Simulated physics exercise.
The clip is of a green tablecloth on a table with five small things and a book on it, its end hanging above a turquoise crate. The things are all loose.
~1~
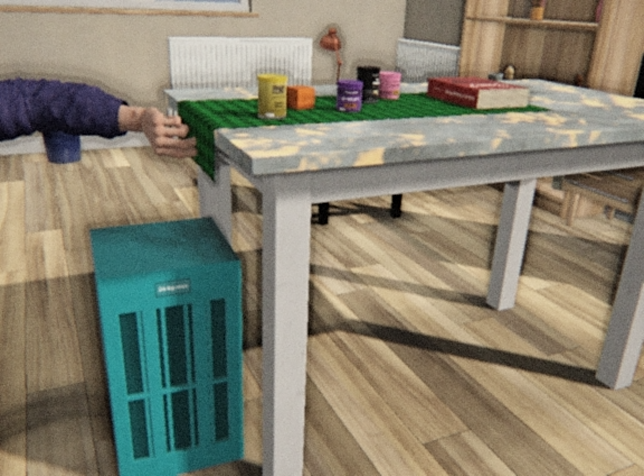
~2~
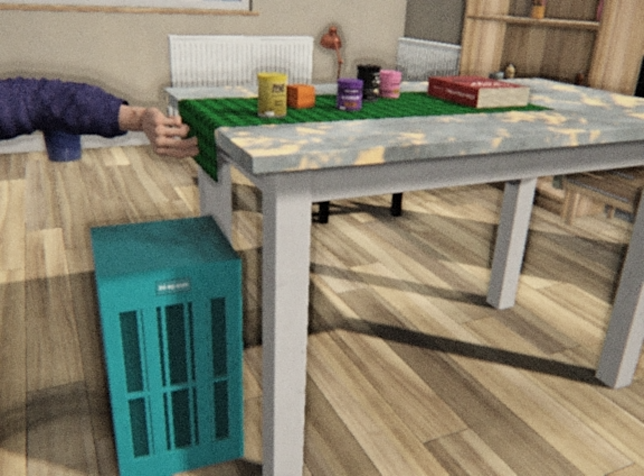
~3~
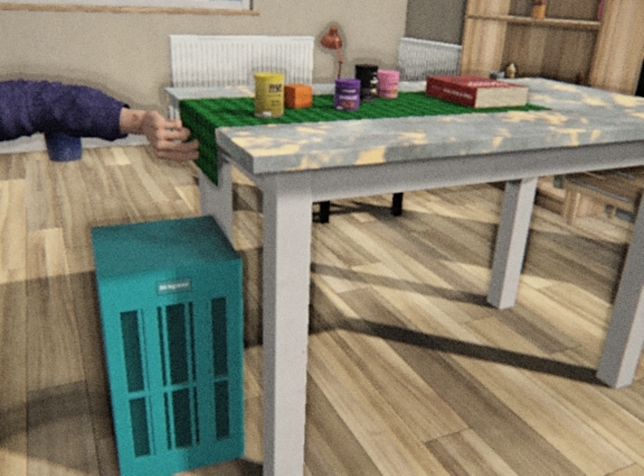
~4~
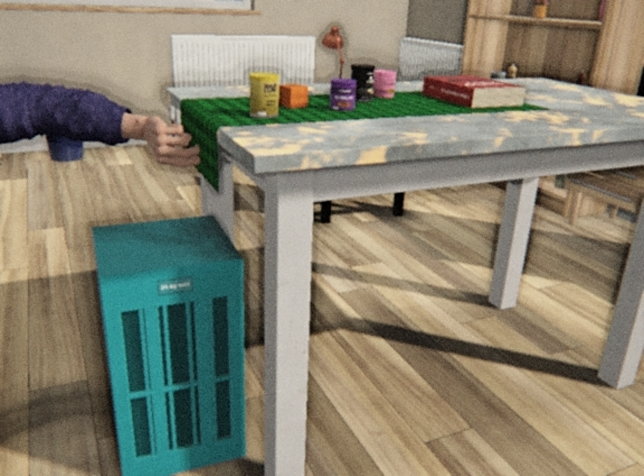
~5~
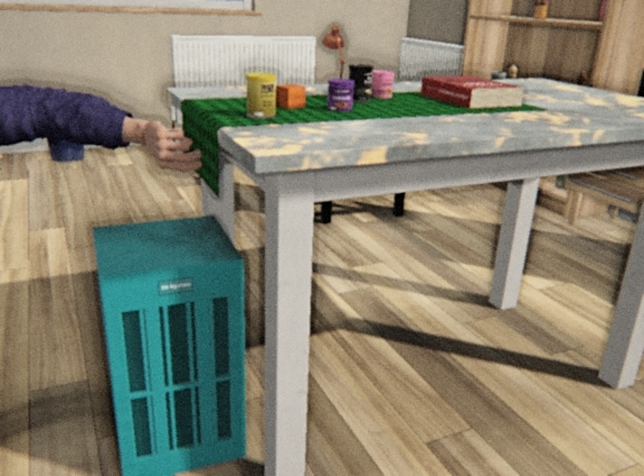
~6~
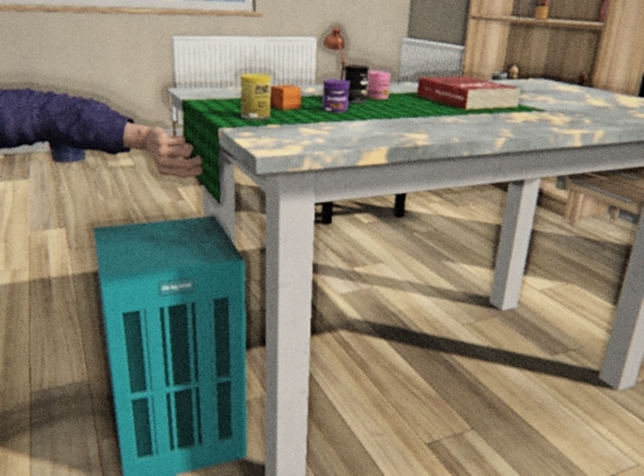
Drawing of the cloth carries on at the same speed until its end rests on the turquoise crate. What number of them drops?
Lost over the edge: One.
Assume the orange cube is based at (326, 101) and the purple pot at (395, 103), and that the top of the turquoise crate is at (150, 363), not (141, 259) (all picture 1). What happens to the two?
As for the orange cube, it leaves the top; as for the purple pot, it stays in place.
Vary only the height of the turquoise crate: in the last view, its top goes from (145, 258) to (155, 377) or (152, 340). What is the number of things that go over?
4 and 3.
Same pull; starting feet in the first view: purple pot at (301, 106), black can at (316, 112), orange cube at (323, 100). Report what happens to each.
Note - purple pot retained, black can retained, orange cube retained.
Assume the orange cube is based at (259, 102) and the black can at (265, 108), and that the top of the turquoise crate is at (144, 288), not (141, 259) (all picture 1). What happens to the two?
The orange cube is lost, the black can is lost.
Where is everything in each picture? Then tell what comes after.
In the first picture, hem (216, 184); yellow can (272, 76); orange cube (300, 87); purple pot (350, 82); black can (369, 67); pink pot (390, 73); top of the crate (141, 259).
In the second picture, hem (218, 183); yellow can (272, 75).
In the third picture, hem (218, 187); orange cube (297, 85).
In the fourth picture, hem (218, 193); purple pot (344, 80); top of the crate (144, 257).
In the fifth picture, hem (218, 197); black can (361, 65).
In the sixth picture, hem (219, 204); yellow can (256, 76); orange cube (286, 87); purple pot (336, 81); black can (357, 66); pink pot (379, 73).
Soon after, hem near (201, 203); all still up.
After that, hem on the crate; all still up.
And then, hem on the crate; yellow can gone.
In the end, hem on the crate; yellow can gone. The count of fallen things is one.
